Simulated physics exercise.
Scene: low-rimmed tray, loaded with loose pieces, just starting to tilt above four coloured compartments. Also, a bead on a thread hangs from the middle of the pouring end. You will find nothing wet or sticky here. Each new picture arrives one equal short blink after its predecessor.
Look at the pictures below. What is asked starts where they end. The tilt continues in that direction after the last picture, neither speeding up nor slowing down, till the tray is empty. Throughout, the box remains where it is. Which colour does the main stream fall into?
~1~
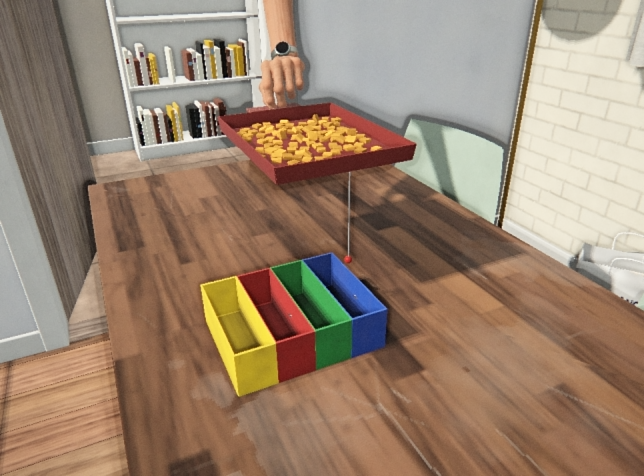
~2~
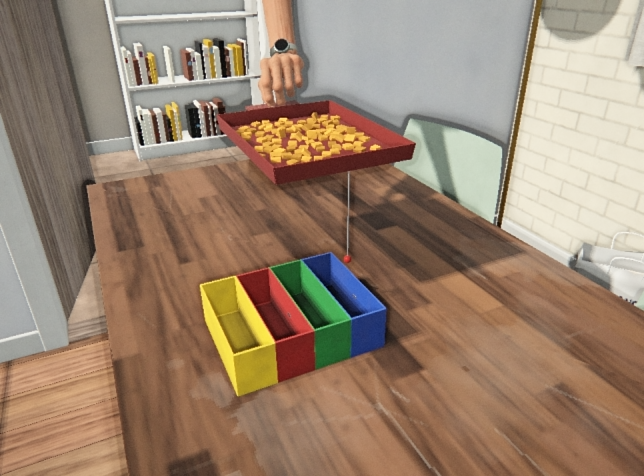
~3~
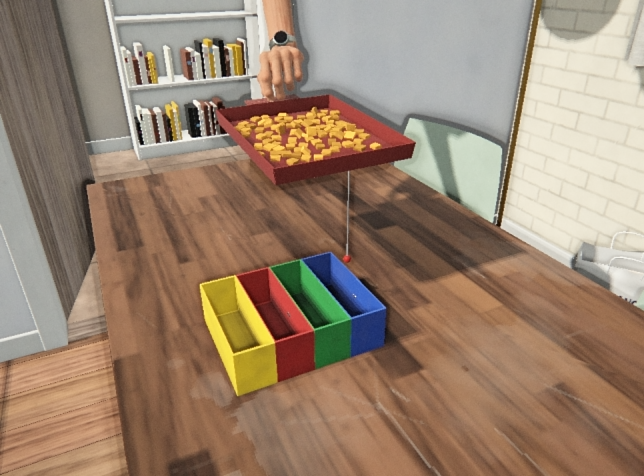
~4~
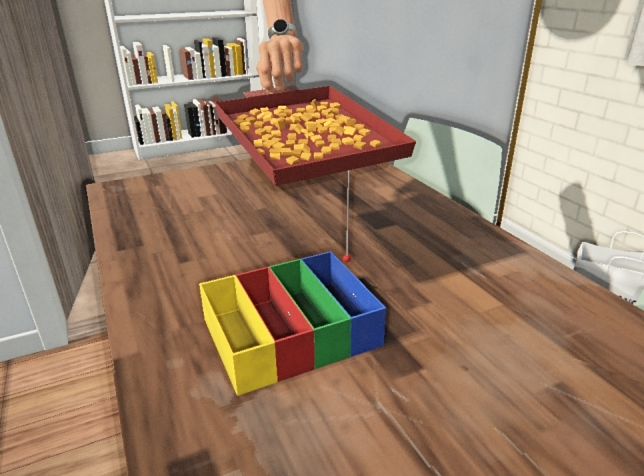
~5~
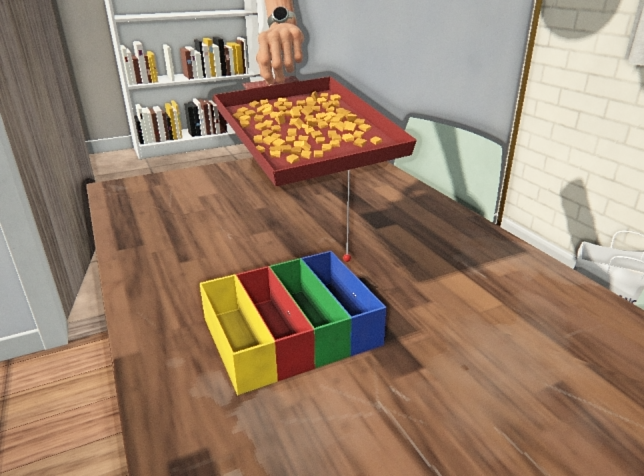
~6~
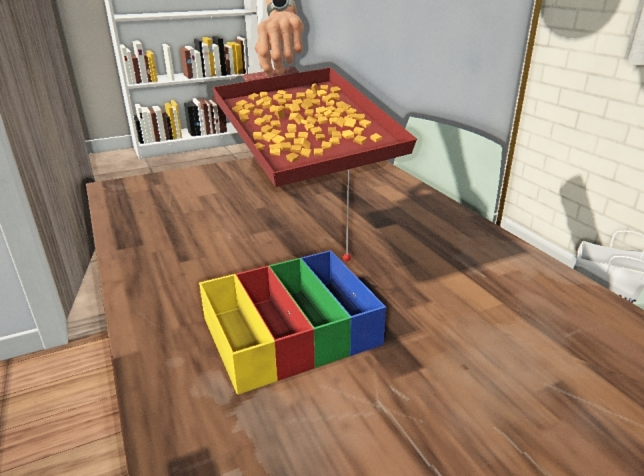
The green cell.
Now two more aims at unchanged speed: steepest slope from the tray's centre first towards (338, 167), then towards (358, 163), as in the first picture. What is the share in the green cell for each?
For the first it's near 20 %, for the second near 0 %.
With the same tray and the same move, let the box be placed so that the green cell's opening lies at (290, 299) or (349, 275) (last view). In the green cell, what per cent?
In order, 50 % and 10 %.
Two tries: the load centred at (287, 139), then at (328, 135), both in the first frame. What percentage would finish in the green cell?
About 60 % and 40 %.
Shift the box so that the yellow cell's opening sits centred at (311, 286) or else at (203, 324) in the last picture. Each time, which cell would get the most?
Yellow, then that blue cell.
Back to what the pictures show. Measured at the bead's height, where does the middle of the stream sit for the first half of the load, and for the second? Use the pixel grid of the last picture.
(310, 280), then (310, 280).
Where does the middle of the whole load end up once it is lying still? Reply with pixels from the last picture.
Last view, centre at rest - approx. (314, 328).
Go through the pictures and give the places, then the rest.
In the first frame, corners of the pouring end at (276, 167) and (414, 143), level; middle of the load at (300, 138), small crackers; bead on its thread at (348, 260); yellow cell at (256, 366); red cell at (296, 353); green cell at (334, 341); blue cell at (369, 330).
In the second frame, corners of the pouring end at (275, 167) and (413, 143), level; middle of the load at (299, 137).
In the third frame, corners of the pouring end at (275, 167) and (413, 142), tipped barely, lowest at the left corner; middle of the load at (299, 133).
In the fourth frame, corners of the pouring end at (275, 169) and (413, 141), tipped a little, lowest at the left corner; middle of the load at (299, 128).
In the fifth frame, corners of the pouring end at (275, 170) and (414, 139), tipped a little, lowest at the left corner; middle of the load at (299, 123).
In the sixth frame, corners of the pouring end at (275, 171) and (414, 138), tipped a little, lowest at the left corner; middle of the load at (299, 119); yellow cell at (255, 364); red cell at (295, 351); green cell at (332, 339); blue cell at (368, 327).
Soon, tray tipped steeply; all on the tray.
A while on, tray tipped right over; nearly all on the tray; a stray few in the green cell; a stray few in the red cell; a stray few falling or outside the box.
Towards the end, tray tipped past a quarter turn; about half in the green cell; about a quarter in the blue cell; about a quarter in the red cell; a small part falling or outside the box.
Finally, tray tipped past a quarter turn; about half in the green cell; about a quarter in the blue cell; about a quarter in the red cell; none in the yellow cell; a small part outside the box.
